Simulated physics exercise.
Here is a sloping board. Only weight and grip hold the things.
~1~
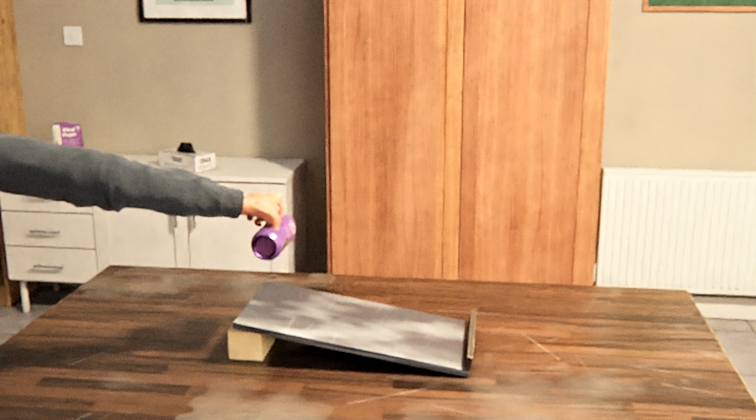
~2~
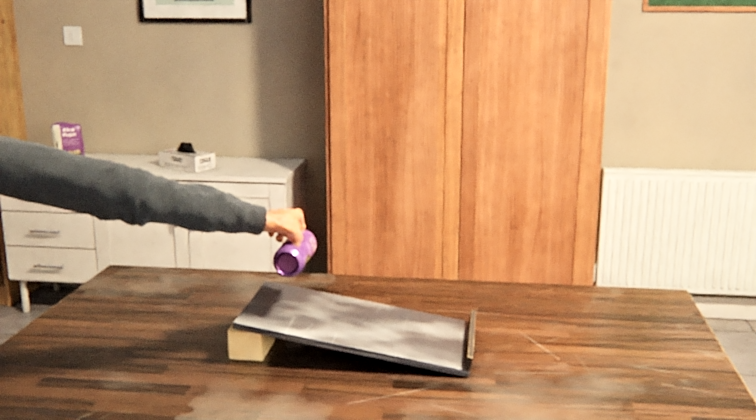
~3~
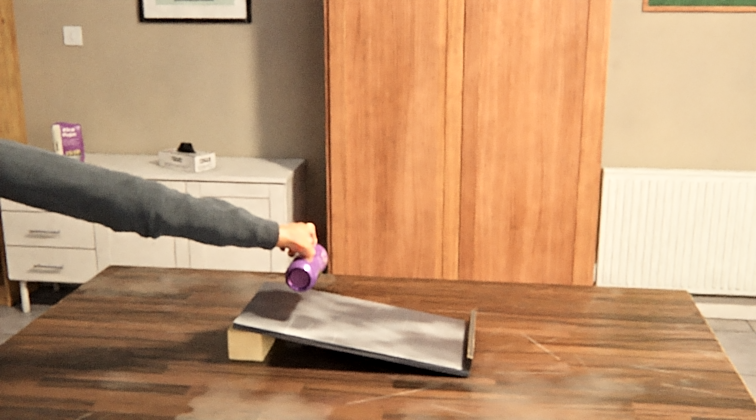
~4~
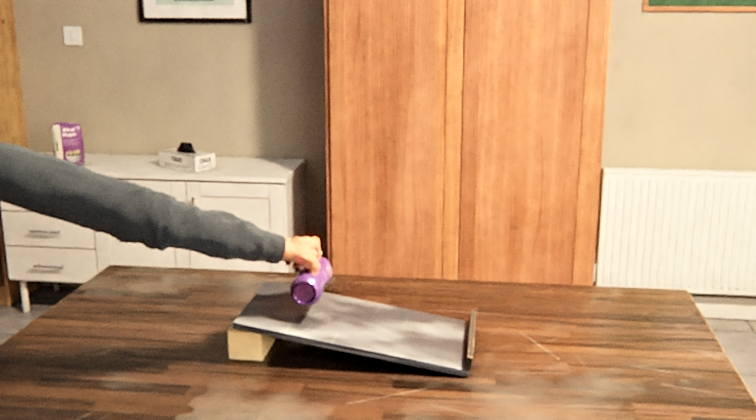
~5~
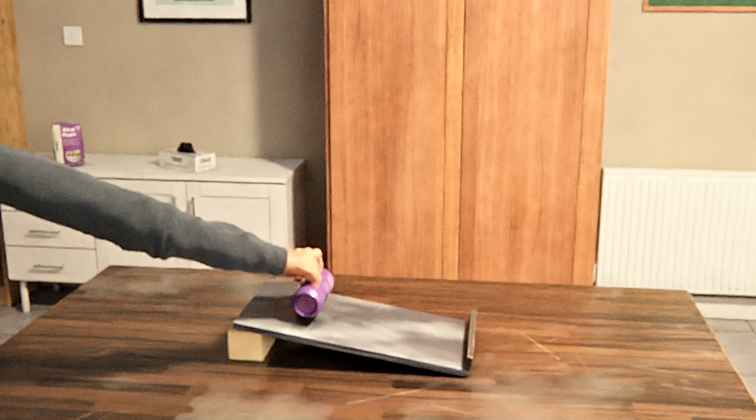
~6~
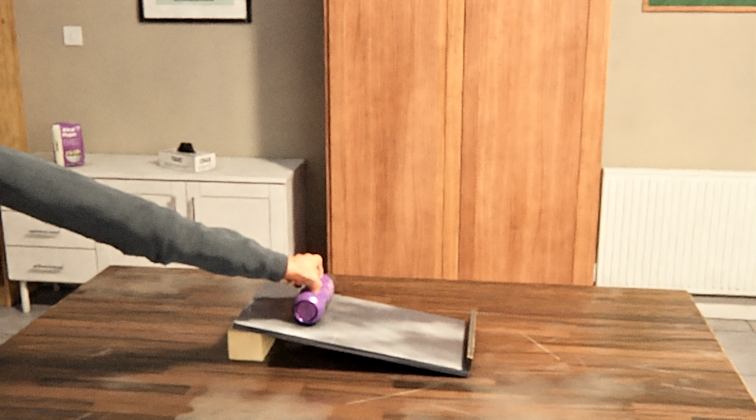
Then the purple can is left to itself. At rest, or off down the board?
As it turns out, it slides or rolls down.
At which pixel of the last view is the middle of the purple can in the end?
Near (455, 327).
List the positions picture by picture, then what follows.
The first frame shows still above its spot; purple can (274, 236).
The second frame shows still above its spot; purple can (295, 252).
The third frame shows still above its spot; purple can (307, 267).
The fourth frame shows still above its spot; purple can (312, 280).
The fifth frame shows still above its spot; purple can (313, 292).
The sixth frame shows set down, still held; purple can (314, 298).
Then, 0.50 s on from there, purple can shifted about its own width near (347, 305).
Then, 0.70 s on from there, purple can shifted well along near (390, 314).
Then, 0.90 s on from there, purple can shifted well along near (450, 326).
In the end, moved from the start, purple can. At the end, from the last picture's camera, purple can near (455, 327). The purple can runs down the board.
